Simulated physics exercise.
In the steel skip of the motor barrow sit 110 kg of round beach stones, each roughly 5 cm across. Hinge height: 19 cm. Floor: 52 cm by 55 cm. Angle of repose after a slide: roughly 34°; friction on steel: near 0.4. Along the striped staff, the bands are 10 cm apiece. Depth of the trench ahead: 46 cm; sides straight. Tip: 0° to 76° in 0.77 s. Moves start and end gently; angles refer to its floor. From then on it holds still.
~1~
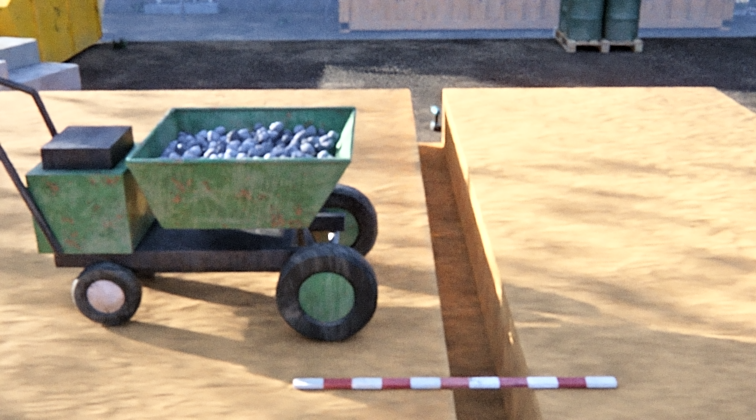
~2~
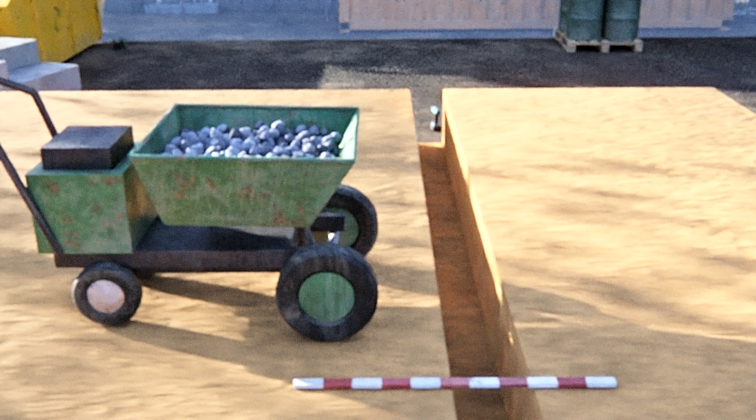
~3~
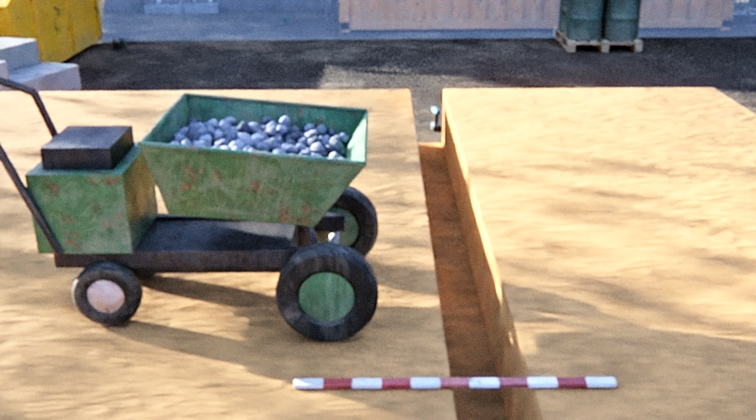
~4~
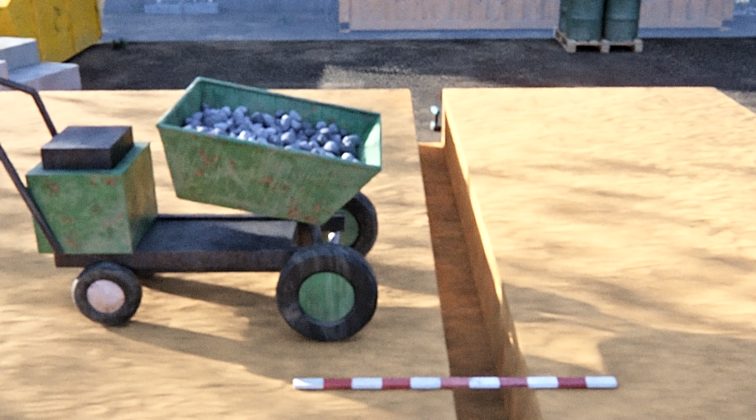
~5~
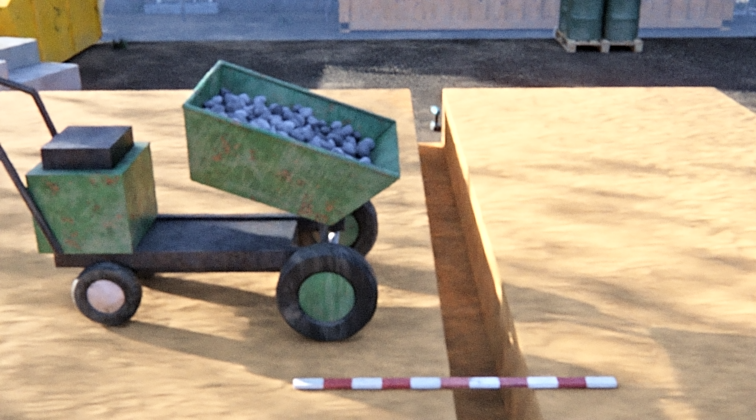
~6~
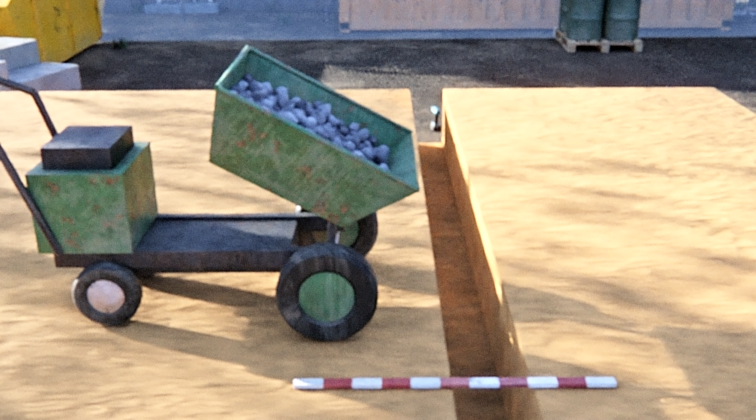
A small green motor barrow stood beside a narrow trench, its skip full of round grey stones, and the skip gradually tilted forward to the right, its left end rising while the wheels stayed put.
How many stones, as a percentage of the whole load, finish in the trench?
Roughly 36 per cent of the load ends up in the trench.
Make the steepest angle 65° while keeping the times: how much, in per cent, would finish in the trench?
Around 40 per cent would finish in the trench.
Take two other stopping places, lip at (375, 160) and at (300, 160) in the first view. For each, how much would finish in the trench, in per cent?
Close to 20 percent in the first case, 80 percent in the second.
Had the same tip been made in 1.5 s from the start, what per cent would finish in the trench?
Trench share: Approx. 50%.
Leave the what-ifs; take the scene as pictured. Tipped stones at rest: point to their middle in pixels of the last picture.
At about pixel (546, 294) in the last view.
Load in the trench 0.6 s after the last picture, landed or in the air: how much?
By that point it's something like 15 in a hundred.
Then, 0.3 s after the last picture the floor is at 64°, 100 % in the skip; the foremost stones are at (458, 225).
Then, 0.6 s after the last picture the floor is at 76°, 52 % in the skip, 15 % in the trench, 33 % past the trench; the foremost stones are at (581, 307).
Then, 0.9 s after the last picture the floor is at 76°, 11 % in the skip, 25 % in the trench, 64 % past the trench; the foremost stones are past the picture's edge.
Then, 2.9 s after the last picture the floor is at 76°, 0 % in the skip, 36 % in the trench, 64 % past the trench; the foremost stones are past the picture's edge.
